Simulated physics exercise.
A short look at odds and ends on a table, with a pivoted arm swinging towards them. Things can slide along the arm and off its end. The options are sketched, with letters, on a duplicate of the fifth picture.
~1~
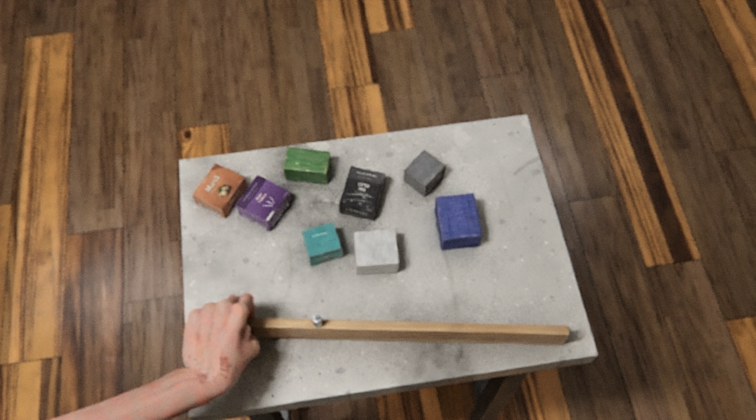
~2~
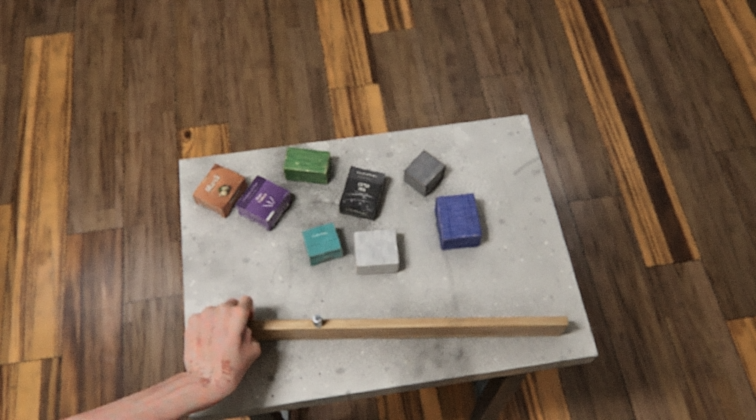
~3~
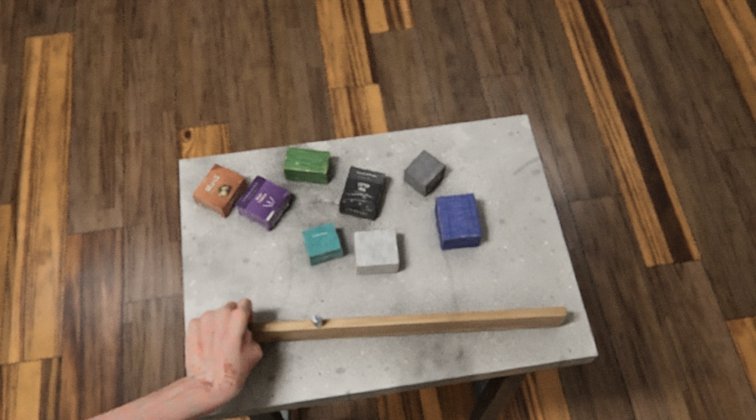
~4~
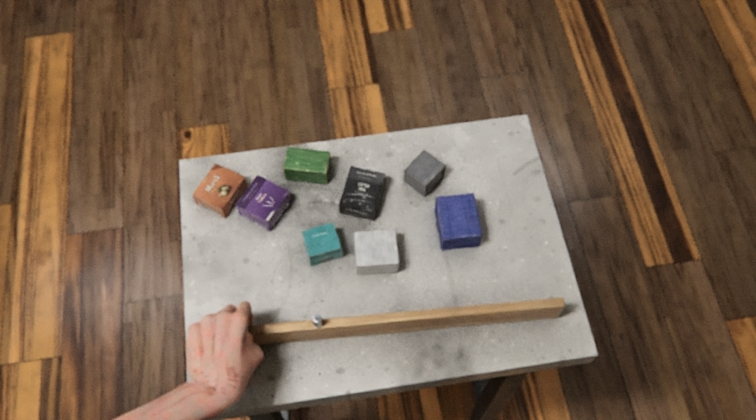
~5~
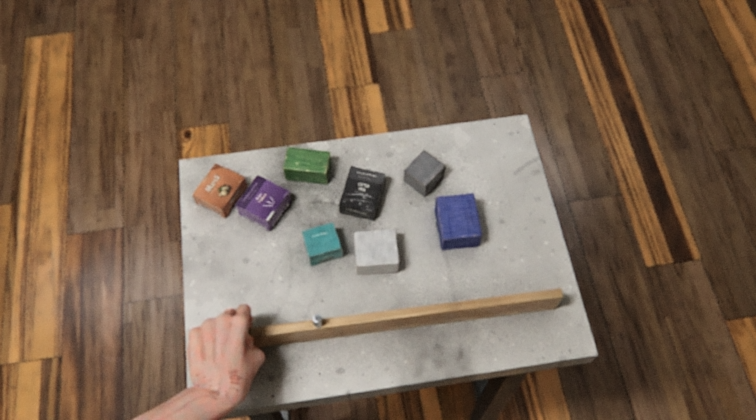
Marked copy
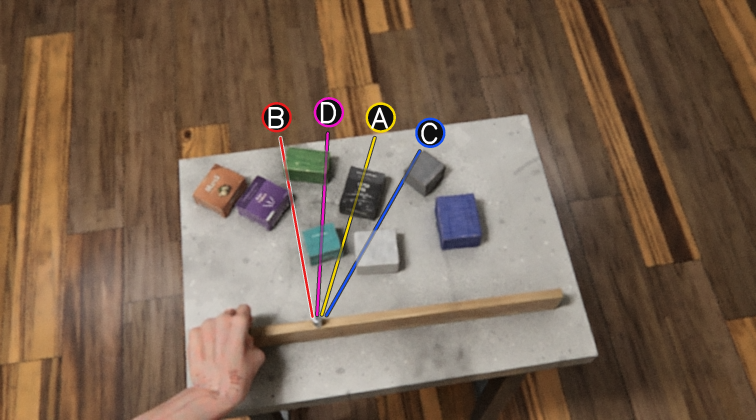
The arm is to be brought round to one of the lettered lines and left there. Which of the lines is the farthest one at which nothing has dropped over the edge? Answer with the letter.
Nothing falls up to C.
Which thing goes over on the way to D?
It is the grey block.
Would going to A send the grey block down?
Yes.
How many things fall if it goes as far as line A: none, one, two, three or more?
In all, one.
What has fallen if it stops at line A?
The grey block goes over.
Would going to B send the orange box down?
No.
On the marked copy, A at (350, 221); B at (296, 222); C at (376, 229); D at (323, 219).
With C. Early on, arm (430, 267); green block (308, 166); orange box (221, 190).
Further on, arm (402, 236); grey block (399, 157); blue block (417, 188).
At the end, arm (377, 221); grey block (363, 137); green block (294, 163); nothing has fallen.
As for the rest, A drops the grey block; B drops the green block and grey block; D drops the grey block.
